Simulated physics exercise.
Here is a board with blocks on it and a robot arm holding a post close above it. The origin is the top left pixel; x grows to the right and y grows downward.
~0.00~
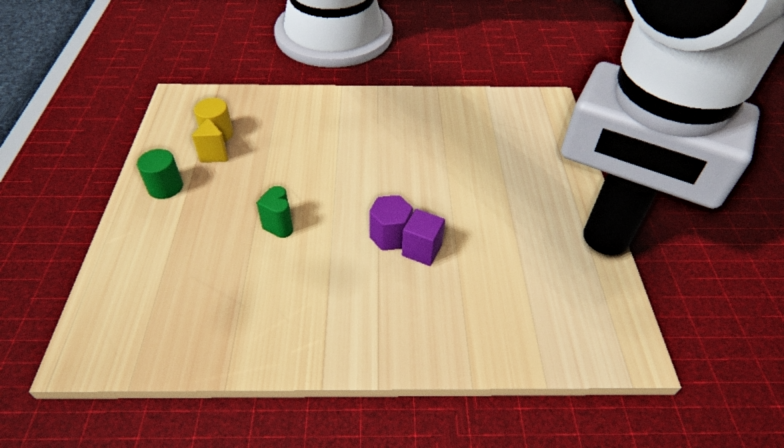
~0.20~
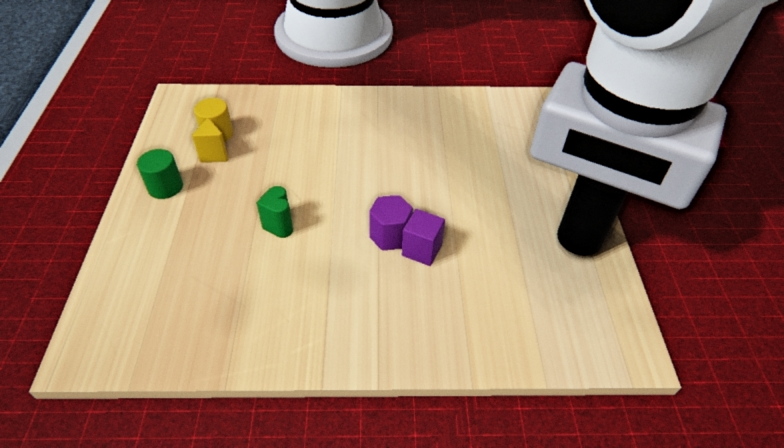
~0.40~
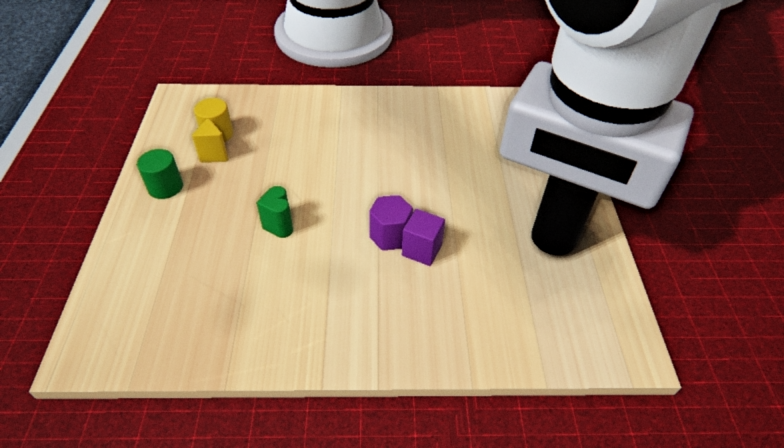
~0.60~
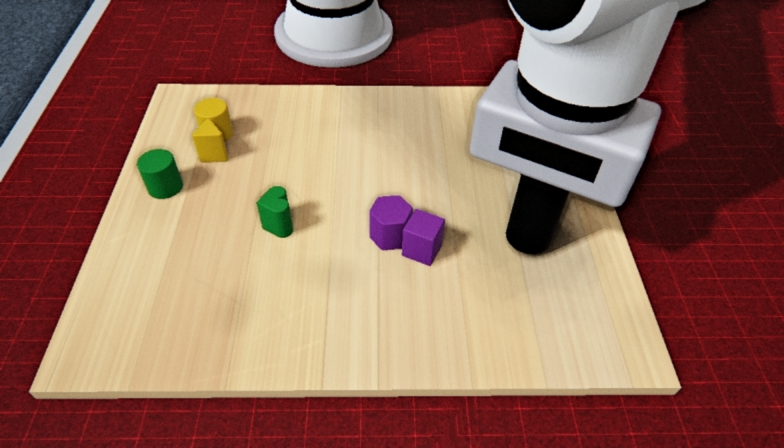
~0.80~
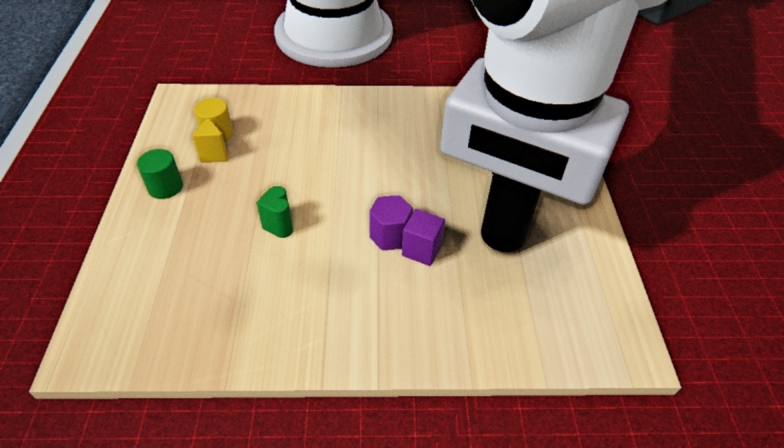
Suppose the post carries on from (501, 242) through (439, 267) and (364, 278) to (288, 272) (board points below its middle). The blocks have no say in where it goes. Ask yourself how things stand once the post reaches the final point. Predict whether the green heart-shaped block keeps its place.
Undisturbed, or as good as.
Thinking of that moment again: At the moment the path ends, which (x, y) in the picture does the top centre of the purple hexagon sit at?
It will likely be found at (357, 194).
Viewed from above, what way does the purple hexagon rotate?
From the top: Clockwise.
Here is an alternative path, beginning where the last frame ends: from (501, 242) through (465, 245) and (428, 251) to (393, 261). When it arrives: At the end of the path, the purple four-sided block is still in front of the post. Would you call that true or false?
That claim is true.
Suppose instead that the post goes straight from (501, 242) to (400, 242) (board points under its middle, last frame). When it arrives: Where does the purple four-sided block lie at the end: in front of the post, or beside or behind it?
Ahead of the post.
The first path, step by step. One third of the way, post at (439, 261); purple hexagon at (378, 205), turned 20° clockwise; purple four-sided block at (403, 226), turned 15° clockwise.
Two thirds of the way, post at (363, 271); purple hexagon at (357, 194), turned 80° clockwise; purple four-sided block at (341, 220), turned 85° clockwise.
At the end, post at (287, 265); green heart-shaped block not moved; purple hexagon at (357, 194), turned 80° clockwise; purple four-sided block at (324, 216), turned 150° clockwise.
